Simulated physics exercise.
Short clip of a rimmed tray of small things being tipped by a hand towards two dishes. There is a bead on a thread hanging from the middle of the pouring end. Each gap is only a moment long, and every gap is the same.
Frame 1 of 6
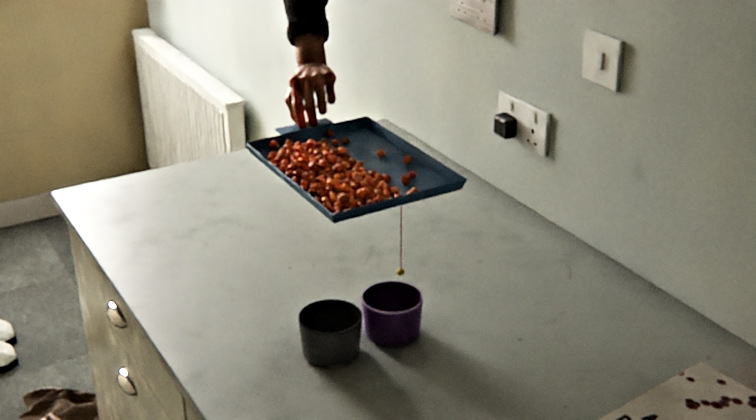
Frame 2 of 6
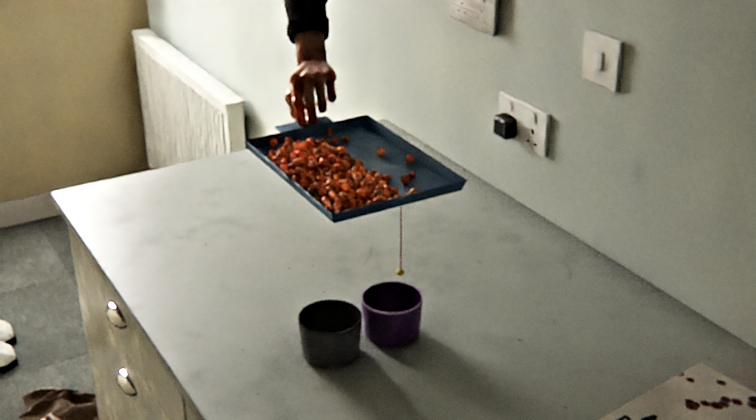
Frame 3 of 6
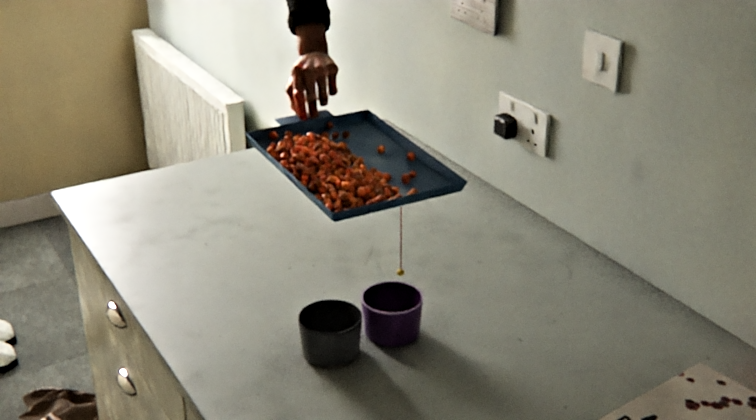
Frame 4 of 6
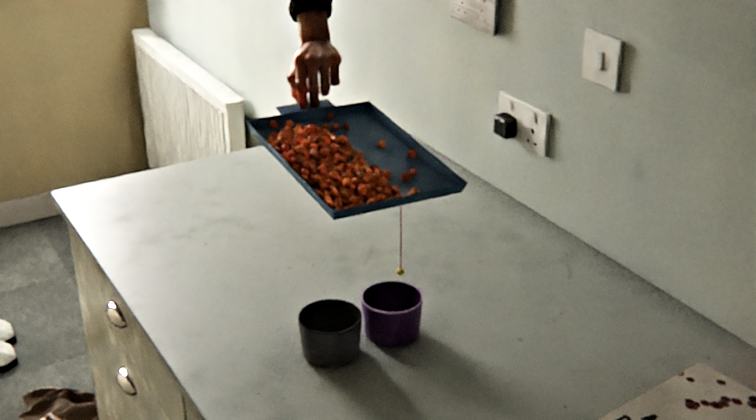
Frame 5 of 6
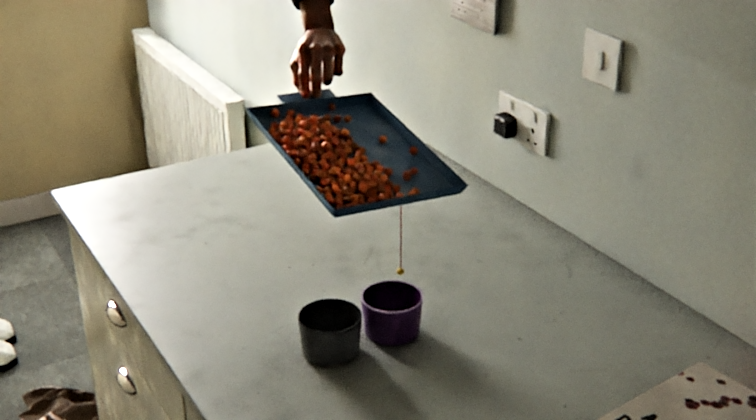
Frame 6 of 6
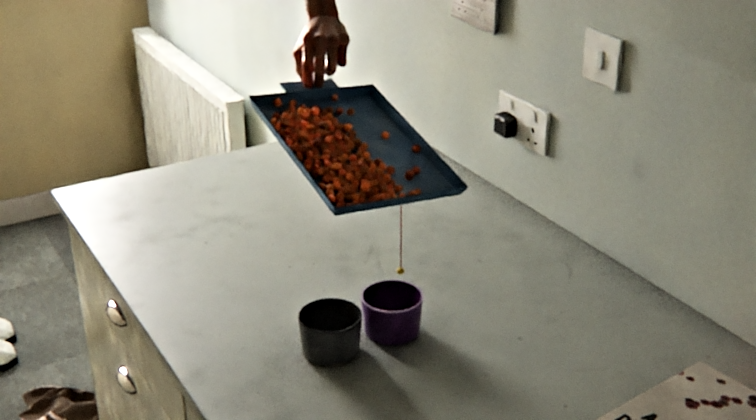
In a plain room with pale walls, a grey worktop with drawers beneath is seen from above and at an angle by a still camera. A dark blue tray of reddish-brown coated peanuts is above it, a bead hanging on a thread below the near edge, with a dark grey dish at left and a purple one at right. A hand at the far end gradually raises that end, tilting the tray towards the dishes, lowest at its right corner.
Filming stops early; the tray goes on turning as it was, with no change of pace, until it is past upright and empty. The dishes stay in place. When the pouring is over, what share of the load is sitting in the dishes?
Most of the load will miss the dishes.
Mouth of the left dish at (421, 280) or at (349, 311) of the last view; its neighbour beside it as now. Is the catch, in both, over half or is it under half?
For the earlier try a larger portion is kept, for the later one a smaller portion.
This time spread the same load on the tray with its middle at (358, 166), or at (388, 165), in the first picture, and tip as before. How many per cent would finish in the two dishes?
Shares in turn: 10 % and 0 %.
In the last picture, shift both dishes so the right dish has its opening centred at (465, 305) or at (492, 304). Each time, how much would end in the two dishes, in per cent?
Close to 0 in a hundred, then close to 0 in a hundred.
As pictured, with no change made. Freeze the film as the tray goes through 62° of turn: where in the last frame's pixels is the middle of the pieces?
Roughly at (427, 185).
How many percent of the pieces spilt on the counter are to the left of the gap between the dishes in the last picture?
Share to the left: Near 0 per cent.
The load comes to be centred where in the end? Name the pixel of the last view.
Near pixel (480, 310).
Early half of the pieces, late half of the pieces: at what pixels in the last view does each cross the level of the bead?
First roughly (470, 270), then roughly (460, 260).
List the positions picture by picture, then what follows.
The first frame shows corners of the pouring end near (334, 212) and (462, 178), level; middle of the load near (333, 174), coated peanuts; left dish near (345, 346); right dish near (408, 325); bead on its thread near (401, 272).
The second frame shows corners of the pouring end near (334, 212) and (462, 179), level; middle of the load near (333, 173).
The third frame shows corners of the pouring end near (334, 211) and (462, 181), tipped barely, lowest at the right corner; middle of the load near (334, 170).
The fourth frame shows corners of the pouring end near (335, 209) and (462, 182), tipped a little, lowest at the right corner; middle of the load near (334, 164).
The fifth frame shows corners of the pouring end near (336, 207) and (463, 184), tipped a little, lowest at the right corner; middle of the load near (335, 158).
The sixth frame shows corners of the pouring end near (337, 205) and (463, 185), tipped clearly, lowest at the right corner; middle of the load near (337, 153); left dish near (345, 345); right dish near (408, 324).
Shortly afterwards, tray tipped steeply; the bulk on the tray; a little outside both; a little in the air.
Next, tray tipped past a quarter turn; a little in the right dish; all but a few outside both; only a few in the air.
Some moments later, tray tipped past a quarter turn; a little in the right dish; all but a few outside both.
In the end, tray tipped past a quarter turn; none at all in the left dish; a little in the right dish; all but a few outside both.
